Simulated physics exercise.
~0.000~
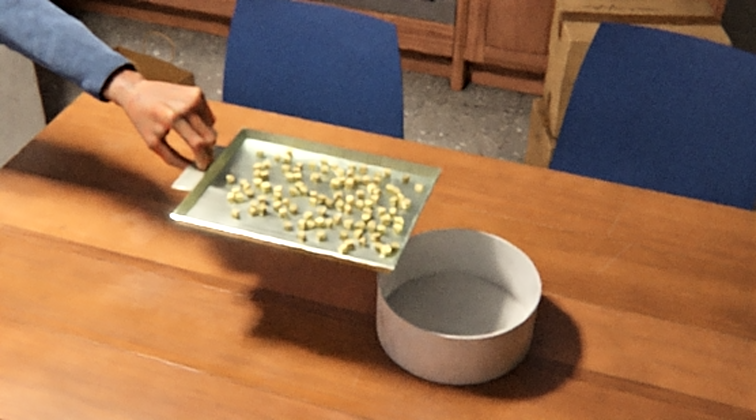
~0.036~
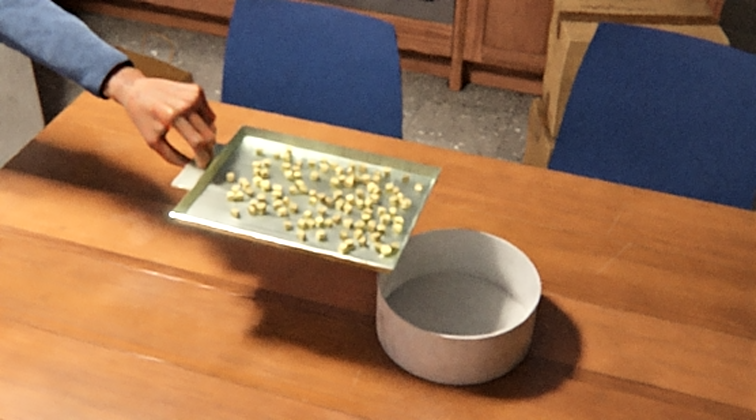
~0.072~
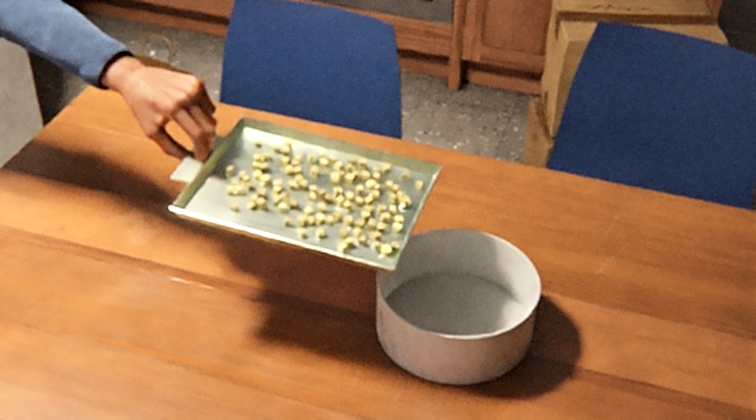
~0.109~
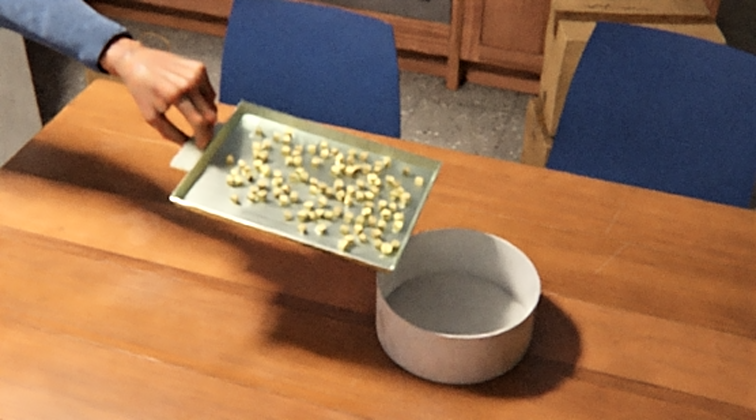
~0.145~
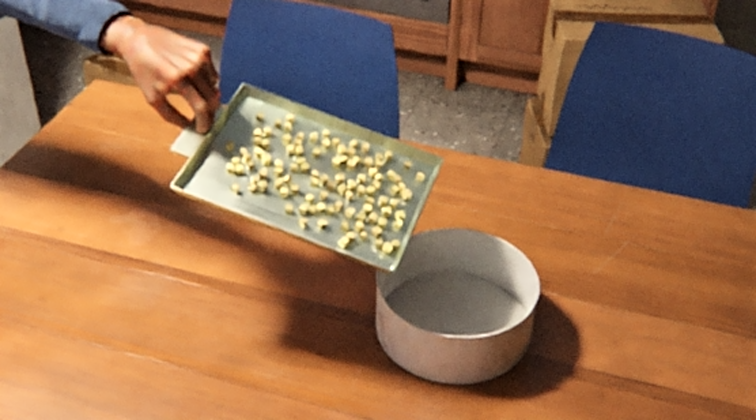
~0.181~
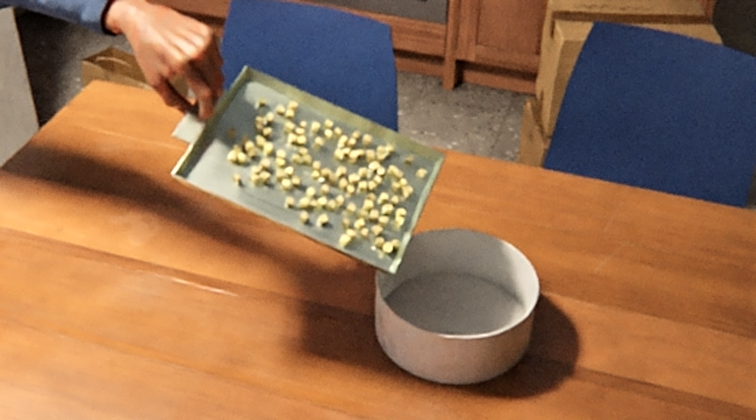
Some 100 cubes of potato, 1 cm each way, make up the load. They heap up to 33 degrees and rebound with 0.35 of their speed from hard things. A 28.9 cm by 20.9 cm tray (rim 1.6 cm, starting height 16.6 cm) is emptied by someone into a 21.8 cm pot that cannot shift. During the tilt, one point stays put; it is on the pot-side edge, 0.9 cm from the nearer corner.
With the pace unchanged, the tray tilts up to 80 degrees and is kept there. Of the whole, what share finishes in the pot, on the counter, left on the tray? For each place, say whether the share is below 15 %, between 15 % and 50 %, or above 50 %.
In order: Pot: Probably an intermediate amount; counter: Probably over half of it; tray: Probably a low amount.
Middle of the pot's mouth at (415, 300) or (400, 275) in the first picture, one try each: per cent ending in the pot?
75 and 15 %.
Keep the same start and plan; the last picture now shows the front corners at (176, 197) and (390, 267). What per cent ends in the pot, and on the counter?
That works out as pot 0 and counter 100.
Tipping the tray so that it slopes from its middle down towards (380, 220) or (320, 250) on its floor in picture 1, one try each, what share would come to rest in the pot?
Approximately 90 percent, then 0 percent.
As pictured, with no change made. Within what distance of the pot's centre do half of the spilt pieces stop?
About 20 centimetres.
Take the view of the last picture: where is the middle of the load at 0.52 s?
By then the middle of the load sits around (399, 213).
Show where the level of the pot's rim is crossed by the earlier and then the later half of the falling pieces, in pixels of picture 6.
First half close to (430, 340), second half close to (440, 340).
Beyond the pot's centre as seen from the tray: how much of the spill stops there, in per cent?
I'd put it close to 80 per cent.
After 0.38 s, tilt 50 degrees; the tray holds 100 %, the pot 0 %.
After 0.52 s, tilt 72 degrees; the tray holds 100 %, the pot 0 %.
After 0.78 s, tilt 80 degrees; the tray holds 5 %, the pot 30 %.
By 2.1 s all is still; pot 35 %, counter 65 %, tray 0 %.
